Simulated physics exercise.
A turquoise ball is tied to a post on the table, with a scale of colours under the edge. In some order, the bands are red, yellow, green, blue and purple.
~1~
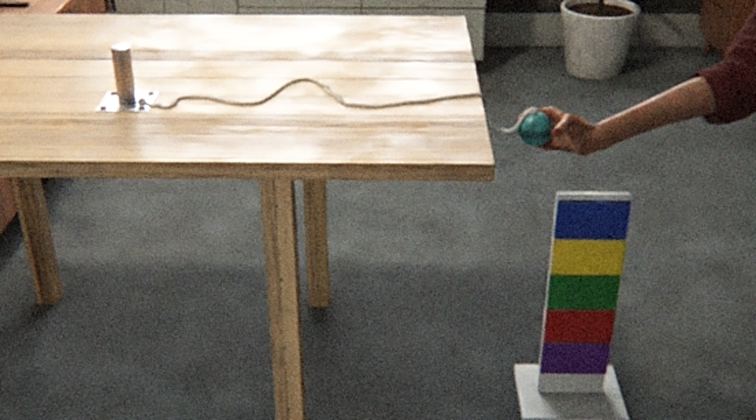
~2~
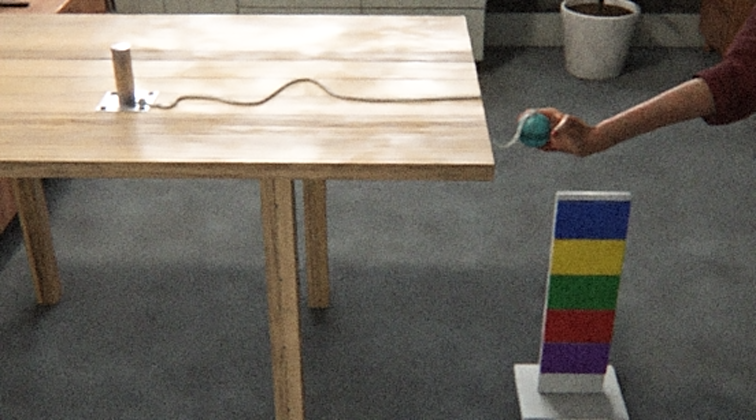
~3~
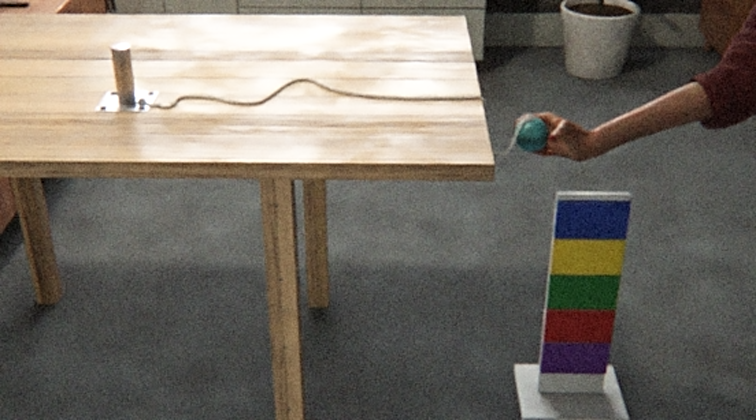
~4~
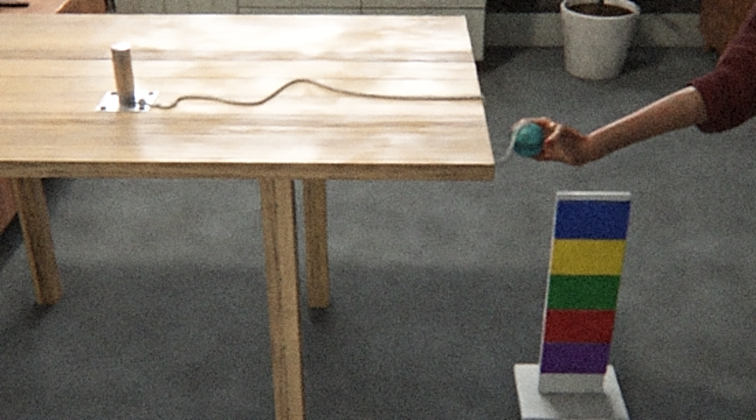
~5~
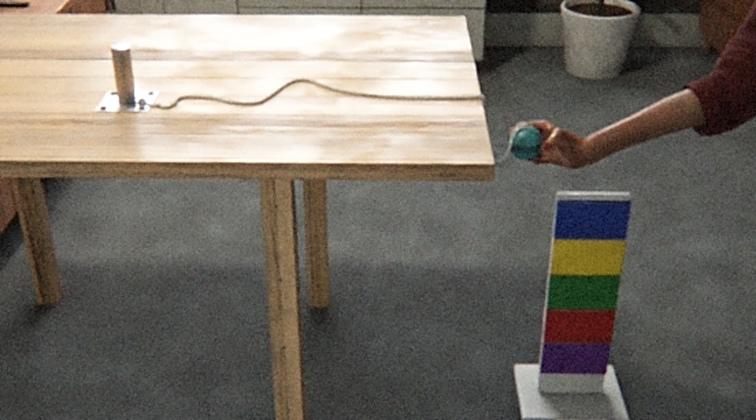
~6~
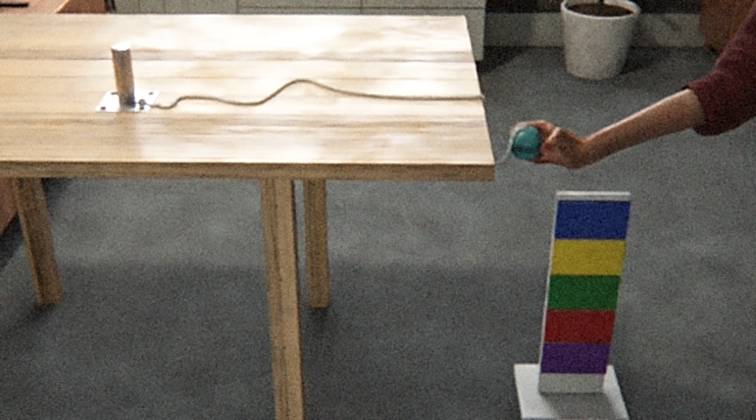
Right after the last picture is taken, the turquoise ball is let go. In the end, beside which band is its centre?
Beside green.
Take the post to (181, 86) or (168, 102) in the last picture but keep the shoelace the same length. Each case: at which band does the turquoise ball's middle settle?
For the first try, red; for the second, red.
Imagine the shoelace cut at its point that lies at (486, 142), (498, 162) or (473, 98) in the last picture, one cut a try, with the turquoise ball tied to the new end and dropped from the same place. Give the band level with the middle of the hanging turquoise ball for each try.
Per try - 1: Blue; 2: Yellow; 3: Above them all.
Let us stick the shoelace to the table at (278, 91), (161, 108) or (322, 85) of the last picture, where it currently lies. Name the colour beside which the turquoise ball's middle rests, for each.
Yellow, then green, then blue.
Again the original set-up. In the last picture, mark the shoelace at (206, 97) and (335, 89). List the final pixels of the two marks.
First: (248, 96). Second: (424, 89).
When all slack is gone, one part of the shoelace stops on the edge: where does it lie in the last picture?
Look around (387, 96).
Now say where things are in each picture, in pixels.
The first frame shows turquoise ball (535, 129); blue (593, 221); yellow (588, 258); green (584, 293); red (579, 327); purple (575, 359).
The second frame shows turquoise ball (534, 130); shoelace through (171, 102) (251, 103) (314, 81) (386, 100) (482, 105).
The third frame shows turquoise ball (532, 135).
The fourth frame shows turquoise ball (528, 140); shoelace through (171, 102) (251, 103) (316, 82) (402, 97) (483, 119).
The fifth frame shows turquoise ball (526, 143).
The sixth frame shows turquoise ball (526, 143); shoelace through (171, 102) (251, 103) (316, 82) (402, 97) (483, 119).
Soon after, ball near (474, 269); level with yellow.
After that, ball near (475, 290); level with green.
In the end, ball near (469, 292); level with green. Its middle rests at the green band.
